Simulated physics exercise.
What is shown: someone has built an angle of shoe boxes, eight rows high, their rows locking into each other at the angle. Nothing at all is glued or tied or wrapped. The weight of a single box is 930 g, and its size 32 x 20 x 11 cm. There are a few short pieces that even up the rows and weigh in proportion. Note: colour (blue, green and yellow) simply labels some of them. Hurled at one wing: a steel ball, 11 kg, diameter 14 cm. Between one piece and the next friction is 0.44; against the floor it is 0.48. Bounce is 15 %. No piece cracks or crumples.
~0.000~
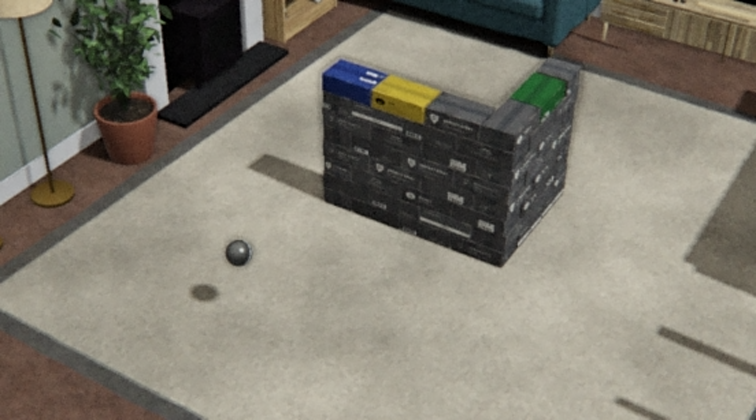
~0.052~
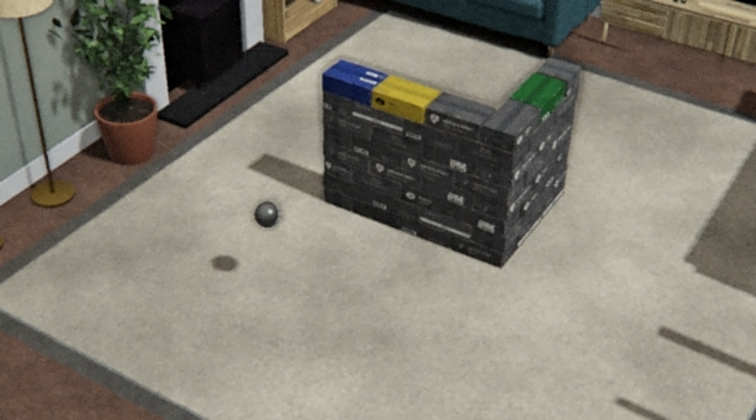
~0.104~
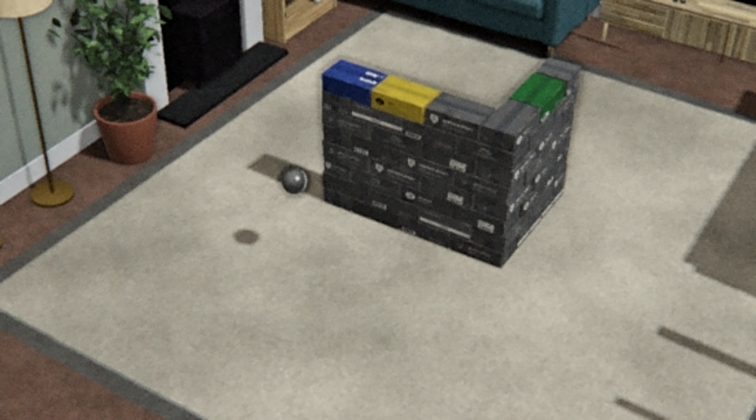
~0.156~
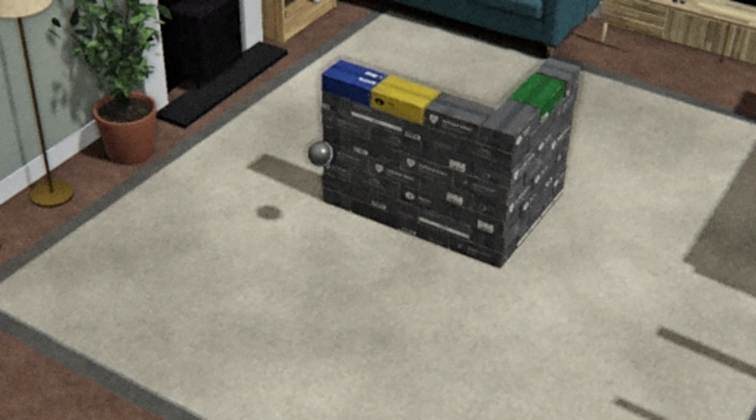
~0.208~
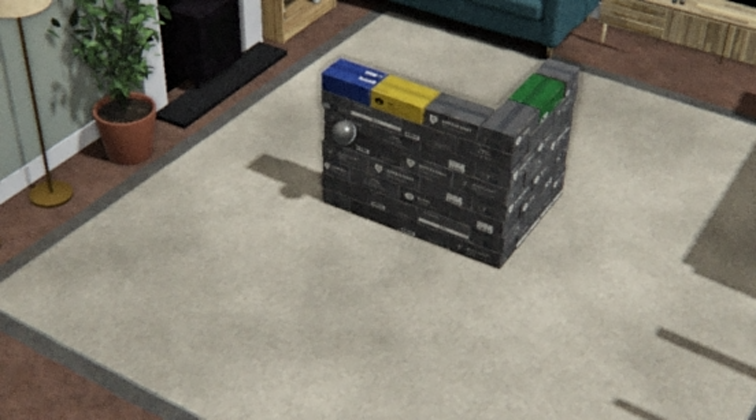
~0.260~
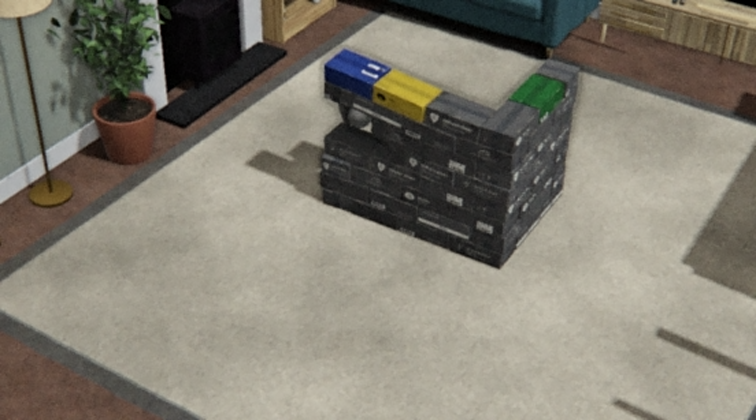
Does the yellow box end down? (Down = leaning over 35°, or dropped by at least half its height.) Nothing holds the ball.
Yes, I expect it will give way.
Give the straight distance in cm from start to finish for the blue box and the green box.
Displacement in cm - blue: 135; green: 0.
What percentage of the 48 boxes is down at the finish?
Near 15 per cent.
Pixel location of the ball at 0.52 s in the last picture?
(428, 96), roughly.
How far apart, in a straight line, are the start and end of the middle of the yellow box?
I'd put it at near 142 cm.
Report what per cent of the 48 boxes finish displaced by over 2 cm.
30 in a hundred end up shifted.
After 0.52 s, ball still moving; 6 of the 48 boxes down; yellow box leaning 22°; blue box leaning 10°, 9 cm lower.
After 1.00 s, ball still moving; 7 of the 48 boxes down; yellow box leaning 32°, 23 cm lower; blue box on its side.
At rest (2.2 s), ball rolling away; 7 of the 48 boxes down; yellow box upside down; blue box upside down; green box unmoved. As the last picture would show them, middles, yellow box near (255, 142), blue box near (364, 101).
